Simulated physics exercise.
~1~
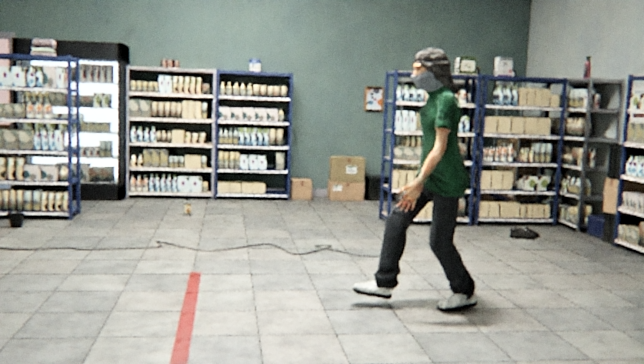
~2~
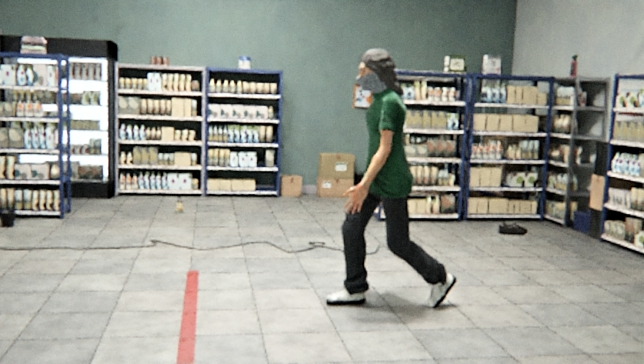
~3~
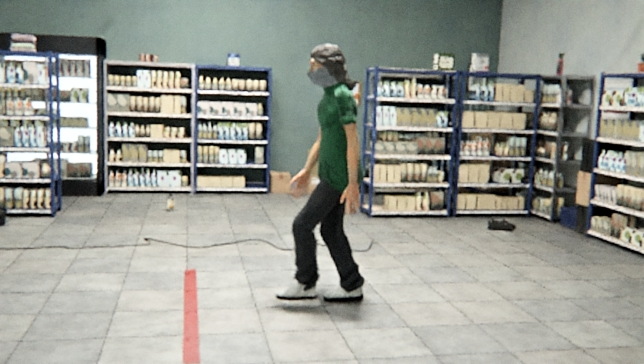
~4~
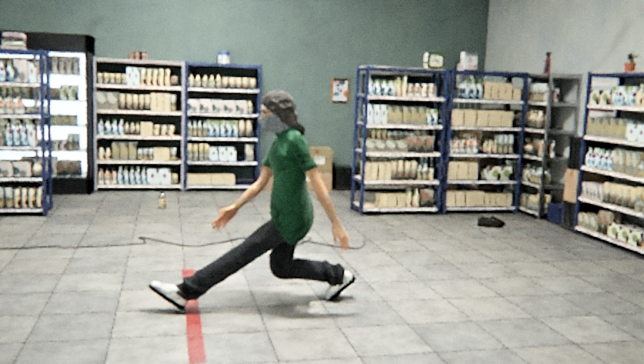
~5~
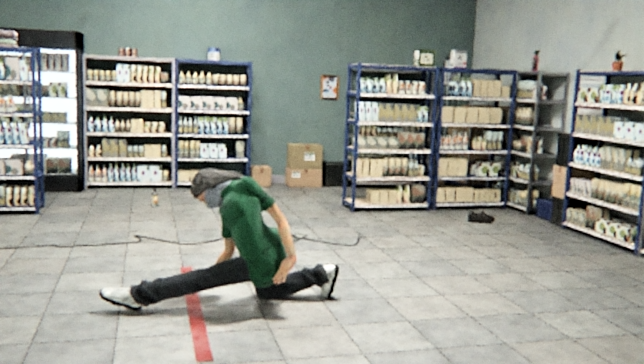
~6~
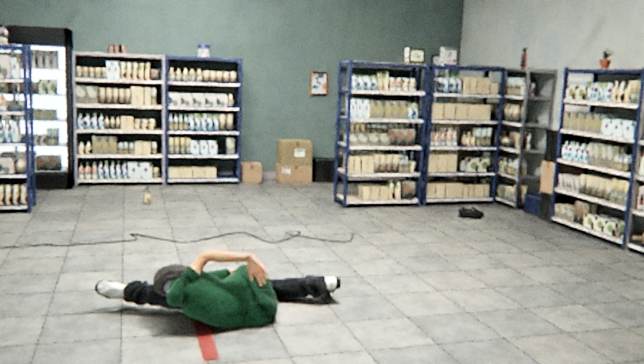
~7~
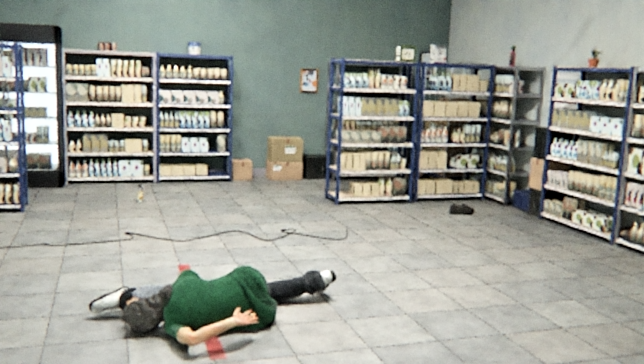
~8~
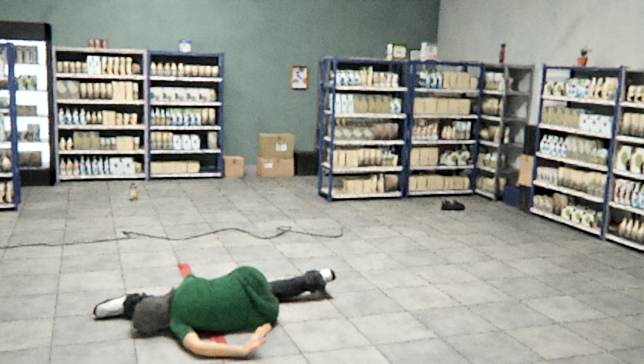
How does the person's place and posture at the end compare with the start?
At the start the person is upright and walking, well to the right of the red tape. By the end the person is farther left and down on the floor, slumped across the tape with the legs spread.
